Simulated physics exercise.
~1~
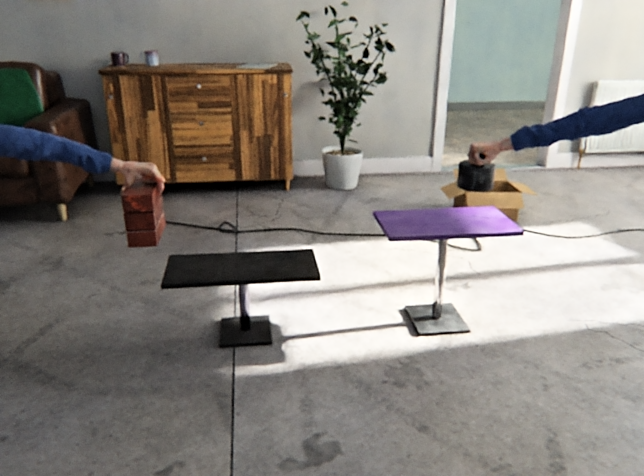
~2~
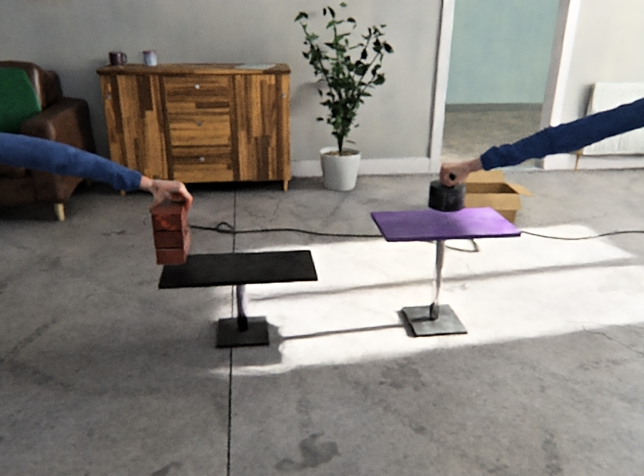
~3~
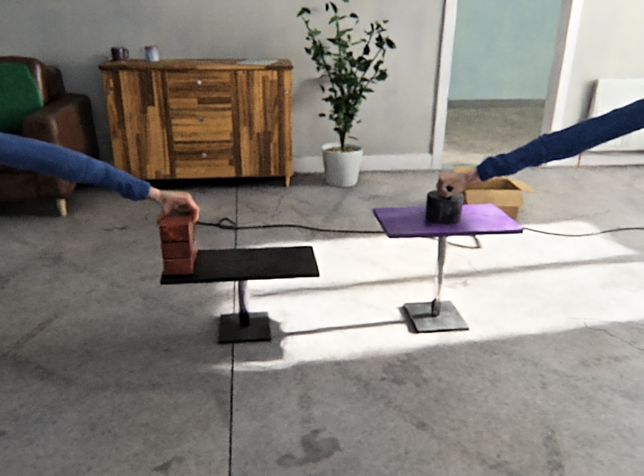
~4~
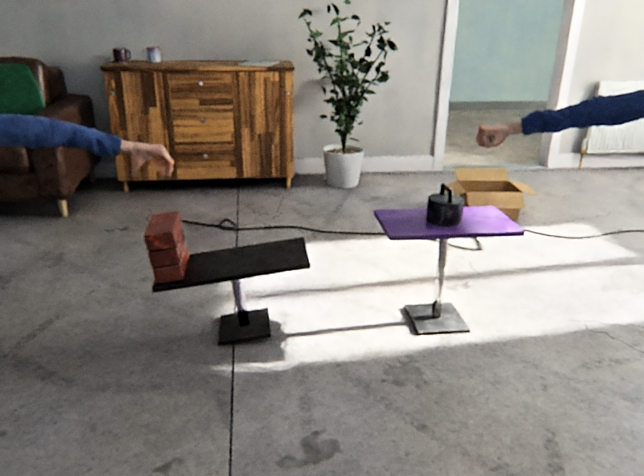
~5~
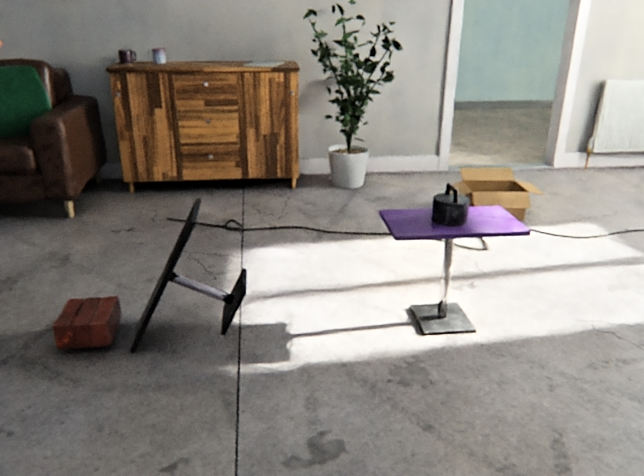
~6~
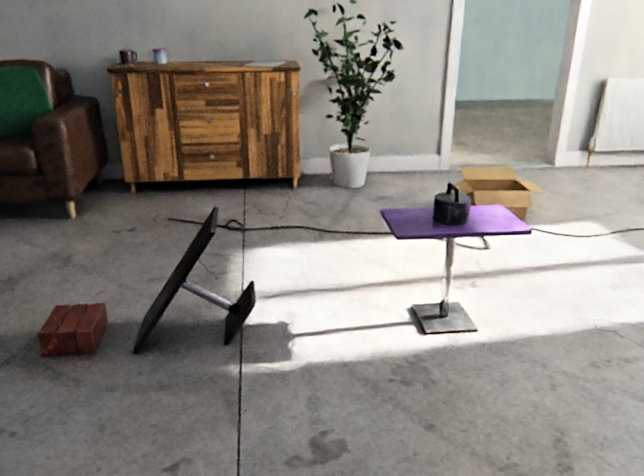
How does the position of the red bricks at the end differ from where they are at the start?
At the start the bricks are held up in a hand, just above and to the left of the black side table. At the end they lie on the floor, lower and farther left, beside the tipped table.
In a room with a concrete floor, two hands set a stack of red bricks on the left end of a black side table and a black handled object on a purple one, then let go; the black table tips over, spilling the bricks, while the purple table stays upright.
